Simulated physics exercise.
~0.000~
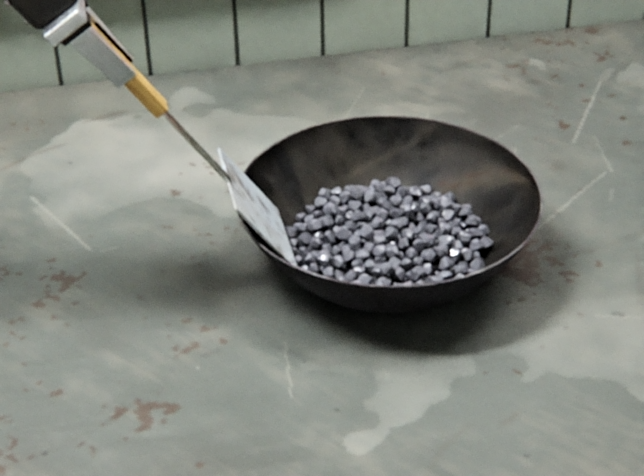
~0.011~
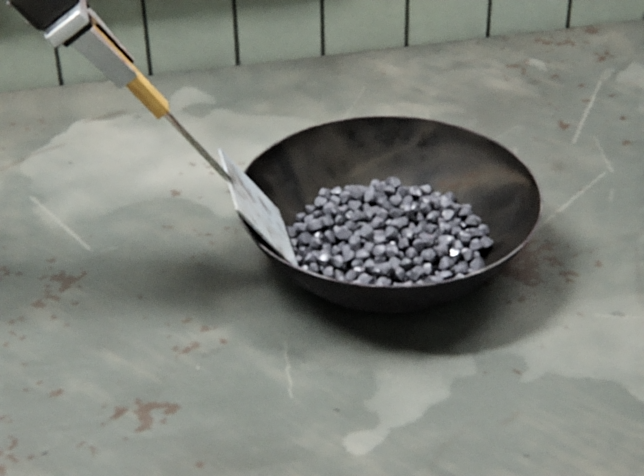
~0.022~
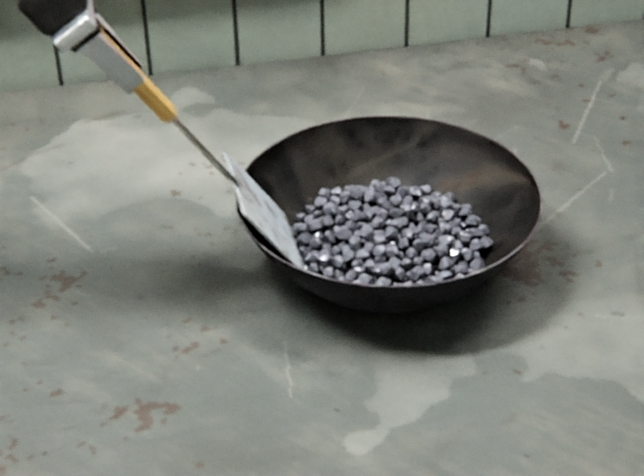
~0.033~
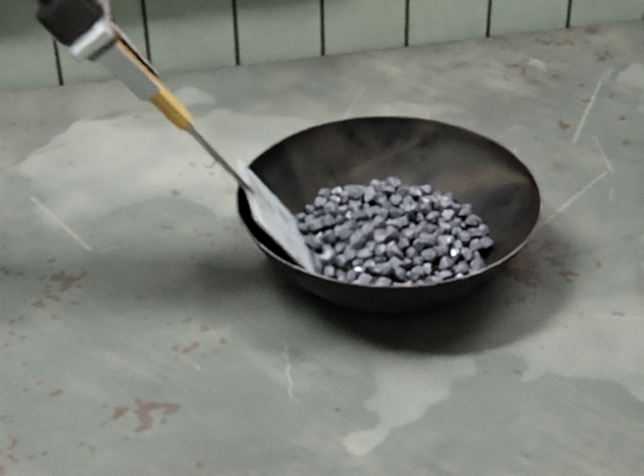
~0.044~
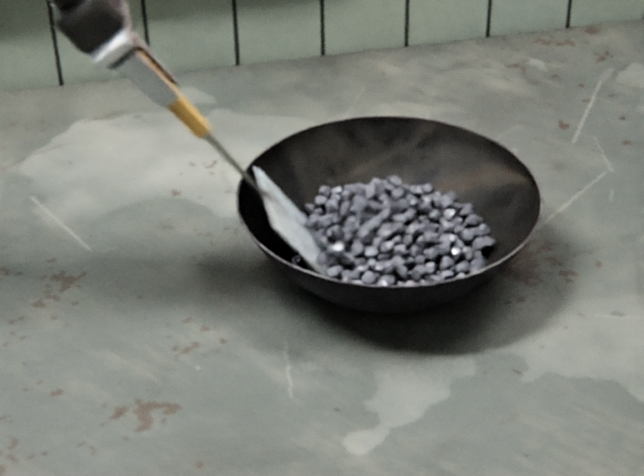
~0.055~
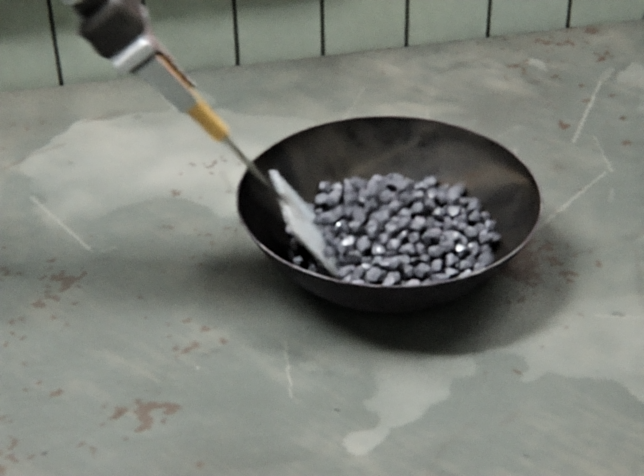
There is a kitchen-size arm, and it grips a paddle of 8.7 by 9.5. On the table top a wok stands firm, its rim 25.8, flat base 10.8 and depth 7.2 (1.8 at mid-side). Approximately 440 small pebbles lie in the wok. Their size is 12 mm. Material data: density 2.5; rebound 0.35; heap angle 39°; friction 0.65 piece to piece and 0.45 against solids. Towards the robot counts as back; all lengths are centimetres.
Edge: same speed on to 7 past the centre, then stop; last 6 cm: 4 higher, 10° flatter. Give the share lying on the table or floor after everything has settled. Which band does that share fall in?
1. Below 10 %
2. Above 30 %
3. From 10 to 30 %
Above 30 %.
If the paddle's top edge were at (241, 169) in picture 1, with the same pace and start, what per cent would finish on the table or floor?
About 45 per cent.
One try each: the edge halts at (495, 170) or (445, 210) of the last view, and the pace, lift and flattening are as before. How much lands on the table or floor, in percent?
I'd say some 55 per cent, then some 20 per cent.
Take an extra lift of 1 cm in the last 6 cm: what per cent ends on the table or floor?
Roughly 45 percent of it.
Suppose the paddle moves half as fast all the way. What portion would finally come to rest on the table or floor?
In that case, around 15 per cent would end on the table or floor.
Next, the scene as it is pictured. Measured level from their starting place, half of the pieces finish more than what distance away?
It works out to roughly 7 cm.
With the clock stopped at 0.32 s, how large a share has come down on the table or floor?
It is near 5 percent.
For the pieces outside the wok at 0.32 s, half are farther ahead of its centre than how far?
It sits close to 20 cm ahead of the middle.
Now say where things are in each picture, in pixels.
In the first picture, the paddle top edge at (227, 178), sloping 56°; upper third of the load around (391, 235), from x 290 to 485, top at y 185; 443 in the wok.
In the second picture, the paddle top edge at (228, 178), sloping 56°; upper third of the load around (391, 235), from x 290 to 485, top at y 185.
In the third picture, the paddle top edge at (234, 182), sloping 56°; upper third of the load around (391, 235), from x 290 to 485, top at y 185.
In the fourth picture, the paddle top edge at (248, 190), sloping 56°; upper third of the load around (392, 234), from x 290 to 485, top at y 185.
In the fifth picture, the paddle top edge at (265, 197), sloping 56°; upper third of the load around (393, 230), from x 295 to 485, top at y 180.
In the sixth picture, the paddle top edge at (282, 200), sloping 56°; upper third of the load around (395, 226), from x 295 to 490, top at y 180; 443 in the wok.
After 0.08 s, sloping 56°, highest piece 8 above the table; 443 in the wok.
After 0.11 s, sloping 53°, highest piece 10 above the table; 443 in the wok.
After 0.32 s, sloping 46°, highest piece 34 above the table; 257 in the wok, 20 on the table or floor, 166 on the blade or in flight.
After 1.37 s, sloping 46°, highest piece 8 above the table; 256 in the wok, 187 on the table or floor.
In the end, 256 in the wok, 187 on the table or floor. That is 42 % on the table or floor.
